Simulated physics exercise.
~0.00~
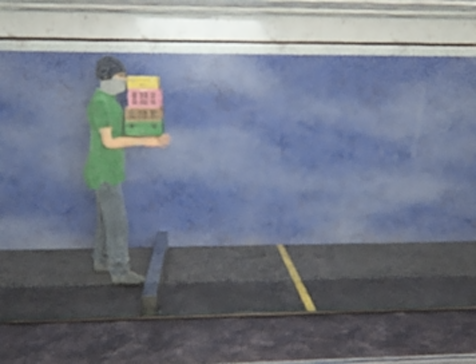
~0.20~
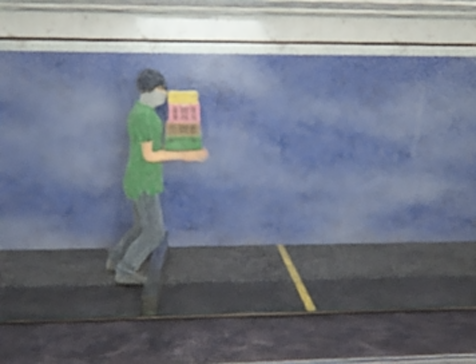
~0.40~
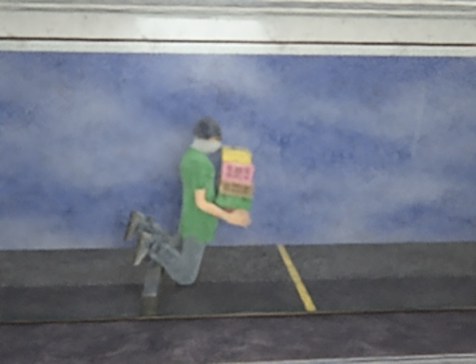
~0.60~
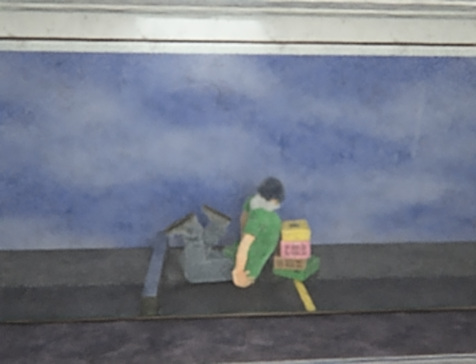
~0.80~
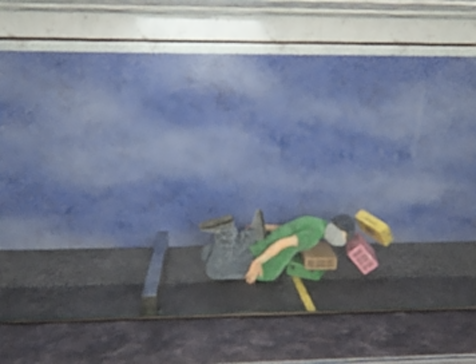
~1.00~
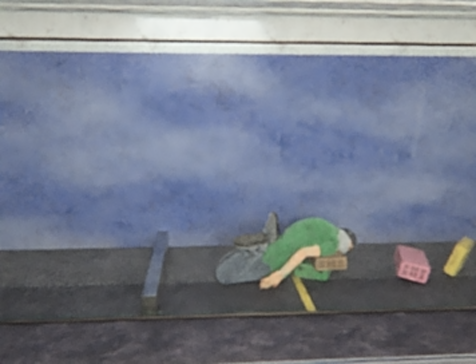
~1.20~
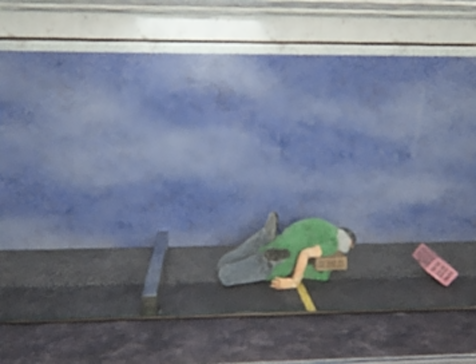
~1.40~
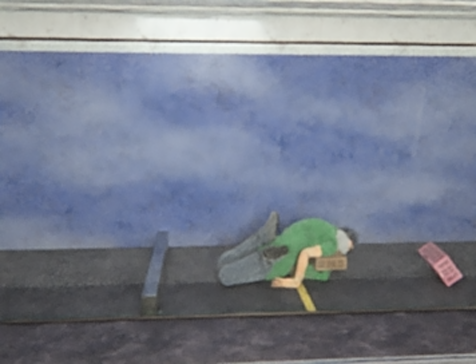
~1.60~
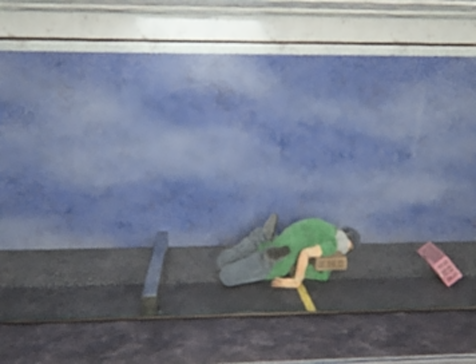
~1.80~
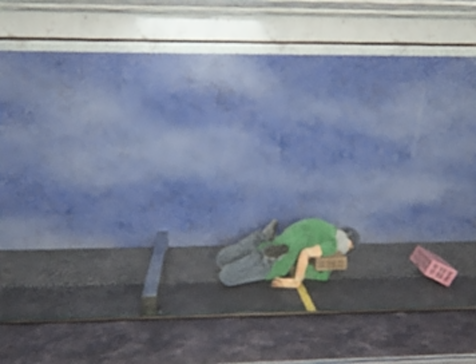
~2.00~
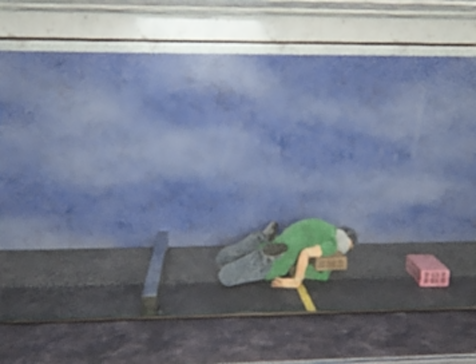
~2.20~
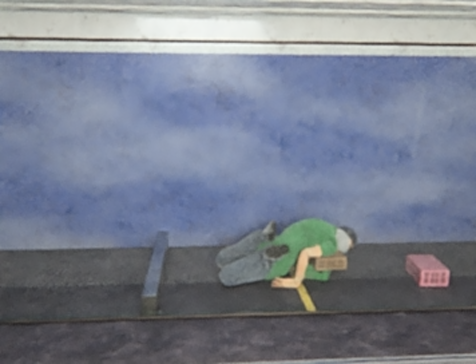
The clip opens on a masked figure in a green shirt and jeans, standing at the left with a stack of yellow, pink, brown and green boxes in both arms. The figure slides right toward a low rail, then tips forward over it, knees bent and feet lifting behind. Dropping to the dark floor, the person folds over as the stack lands near the yellow line and topples. The yellow box tumbles out of view at the right, while the pink one rolls, tilts and settles flat. The person ends slumped face down across the line, beside the brown box.
